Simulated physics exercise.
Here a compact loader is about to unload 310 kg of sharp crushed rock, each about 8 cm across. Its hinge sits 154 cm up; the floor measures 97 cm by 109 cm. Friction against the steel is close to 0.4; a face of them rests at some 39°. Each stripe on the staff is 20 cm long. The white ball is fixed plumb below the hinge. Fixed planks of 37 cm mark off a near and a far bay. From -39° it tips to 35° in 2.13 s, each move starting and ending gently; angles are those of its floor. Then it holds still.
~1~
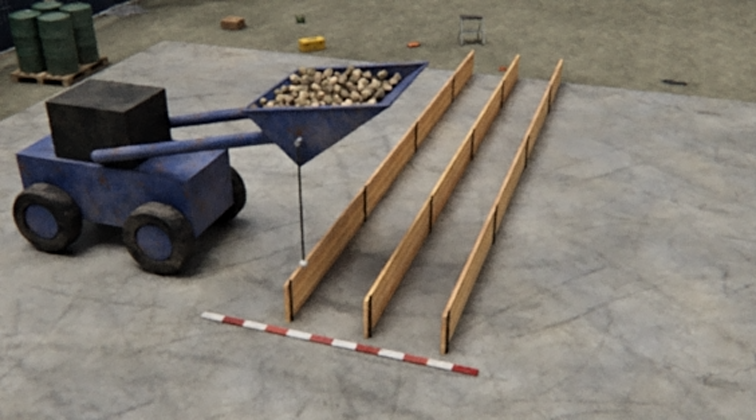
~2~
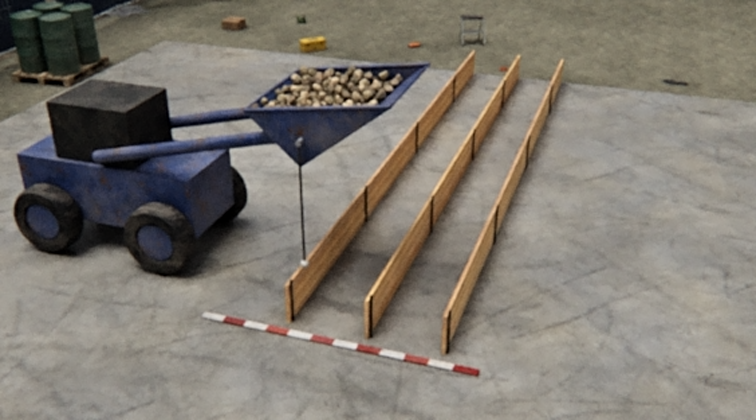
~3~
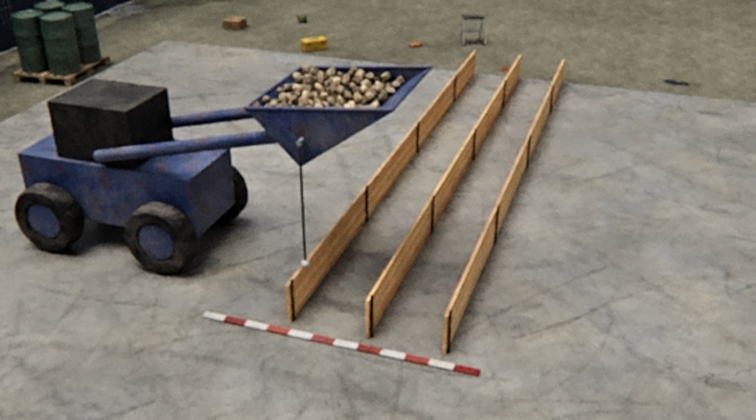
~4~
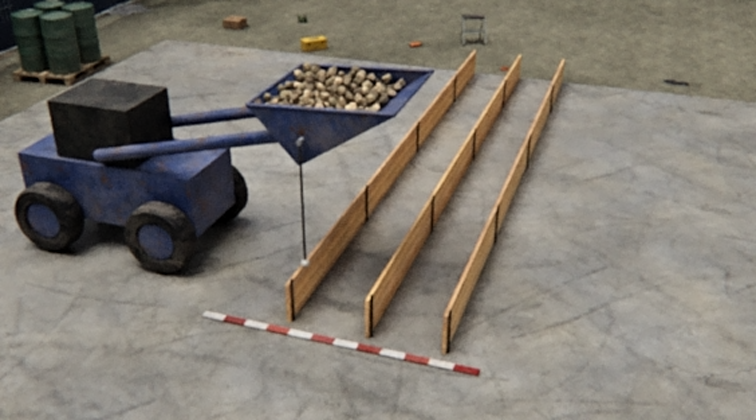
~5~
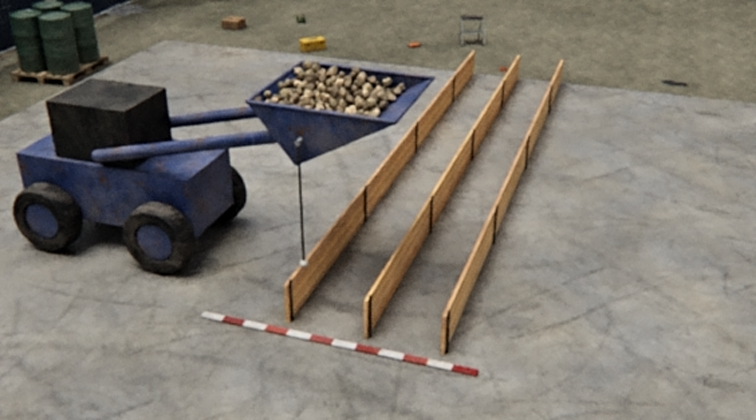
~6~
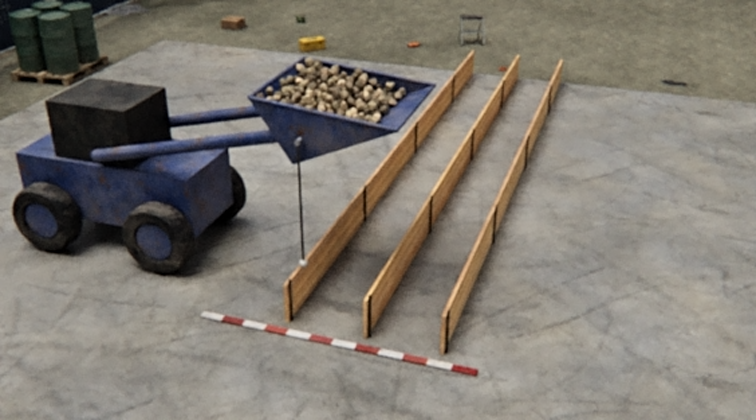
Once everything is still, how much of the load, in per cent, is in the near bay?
Roughly 0 per cent ends in the near bay.
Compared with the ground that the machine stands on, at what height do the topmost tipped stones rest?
About 38 cm above it.
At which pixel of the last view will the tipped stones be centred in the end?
Their middle is at about (439, 278).
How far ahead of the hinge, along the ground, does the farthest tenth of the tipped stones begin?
About 130 cm.
A little later the floor is at 24°; 100 % in the bucket; the foremost stones are at (390, 155).
Then the floor is at 35°; 56 % in the bucket, 4 % in the near bay, 40 % in the far bay; the foremost stones are at (444, 266).
Later still the floor is at 35°; 15 % in the bucket, 3 % in the near bay, 81 % in the far bay; the foremost stones are at (464, 278).
In the end the floor is at 35°; 0 % in the bucket, 100 % in the far bay; the foremost stones are at (460, 288).
